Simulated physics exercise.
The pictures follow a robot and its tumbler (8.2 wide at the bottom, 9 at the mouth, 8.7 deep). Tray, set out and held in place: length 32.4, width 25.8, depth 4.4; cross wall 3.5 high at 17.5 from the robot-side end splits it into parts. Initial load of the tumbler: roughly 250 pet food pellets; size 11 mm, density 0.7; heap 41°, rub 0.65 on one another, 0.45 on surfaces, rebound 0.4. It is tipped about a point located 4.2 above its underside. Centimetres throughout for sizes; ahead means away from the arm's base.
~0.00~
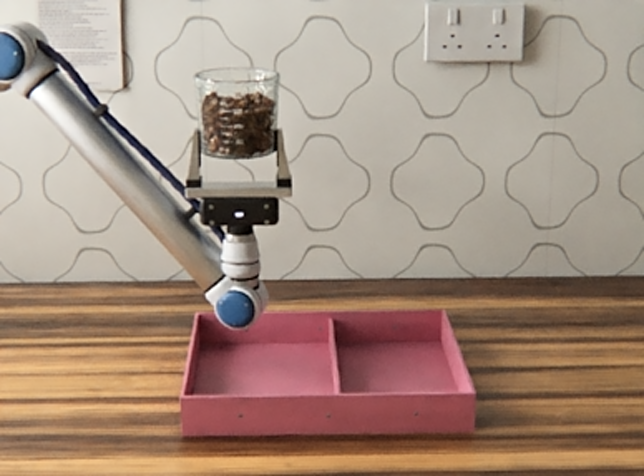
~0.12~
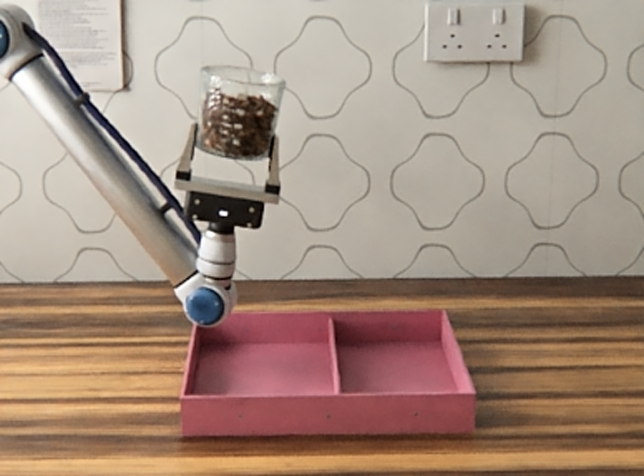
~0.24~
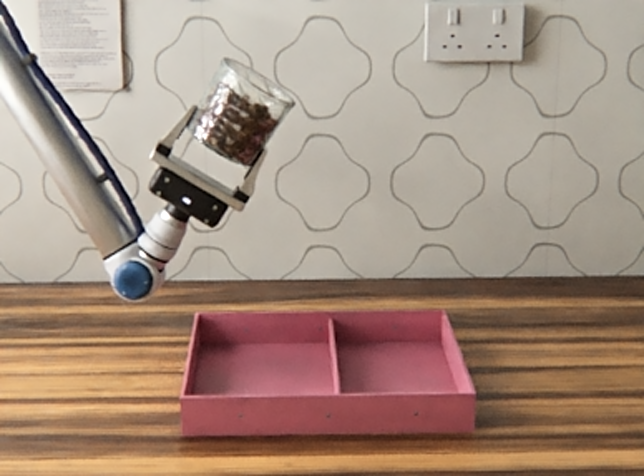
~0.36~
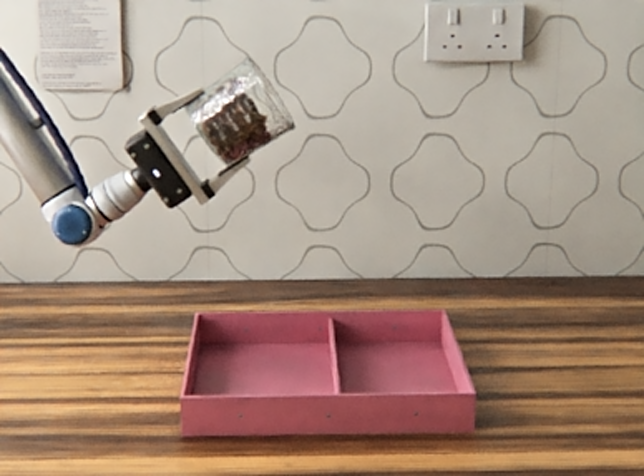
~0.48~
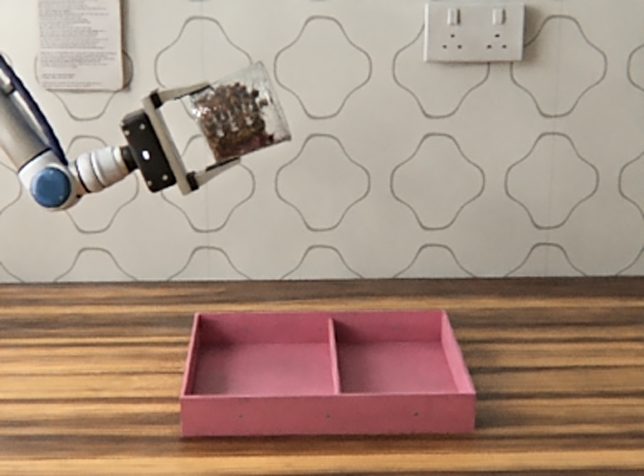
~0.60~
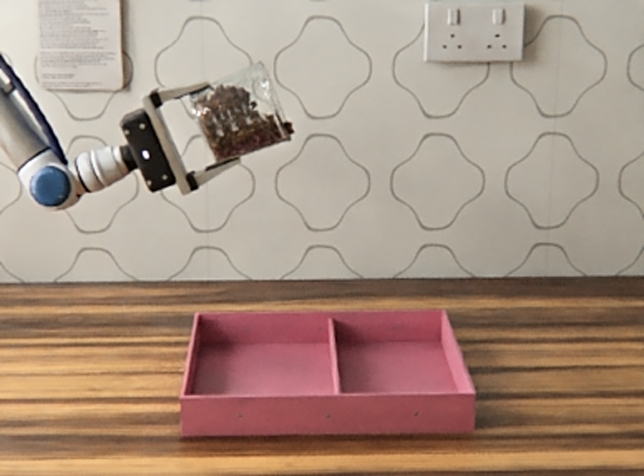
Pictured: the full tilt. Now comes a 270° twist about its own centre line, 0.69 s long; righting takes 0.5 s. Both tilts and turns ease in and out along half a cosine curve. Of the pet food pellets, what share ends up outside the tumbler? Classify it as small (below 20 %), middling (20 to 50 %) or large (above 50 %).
Classified as small.
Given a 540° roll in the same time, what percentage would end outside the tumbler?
Estimate: Near 5 %.
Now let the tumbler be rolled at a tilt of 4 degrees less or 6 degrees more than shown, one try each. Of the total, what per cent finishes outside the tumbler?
0 % and 10 %.
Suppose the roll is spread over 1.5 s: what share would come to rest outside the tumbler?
Expected share: Some 5 %.
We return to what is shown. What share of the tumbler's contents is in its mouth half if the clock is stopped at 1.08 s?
35 %, about.
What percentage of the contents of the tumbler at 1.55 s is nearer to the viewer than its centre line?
Near enough 45 in a hundred.
After 1.08 s, tipped 69°, highest piece 38 above the table; 247 in the tumbler, 2 in the robot-side part, 1 in the far-side part, 2 in flight or on a rim.
After 1.55 s, tipped 32°, highest piece 37 above the table; 242 in the tumbler, 6 in the robot-side part, 3 in the far-side part, 1 in flight or on a rim.
After 1.99 s, upright, highest piece 38 above the table; 242 in the tumbler, 7 in the robot-side part, 3 in the far-side part.
After 2.69 s, upright, highest piece 38 above the table; 242 in the tumbler, 7 in the robot-side part, 3 in the far-side part.
In the end, 242 in the tumbler, 7 in the robot-side part, 3 in the far-side part. That is 4 % outside the tumbler.
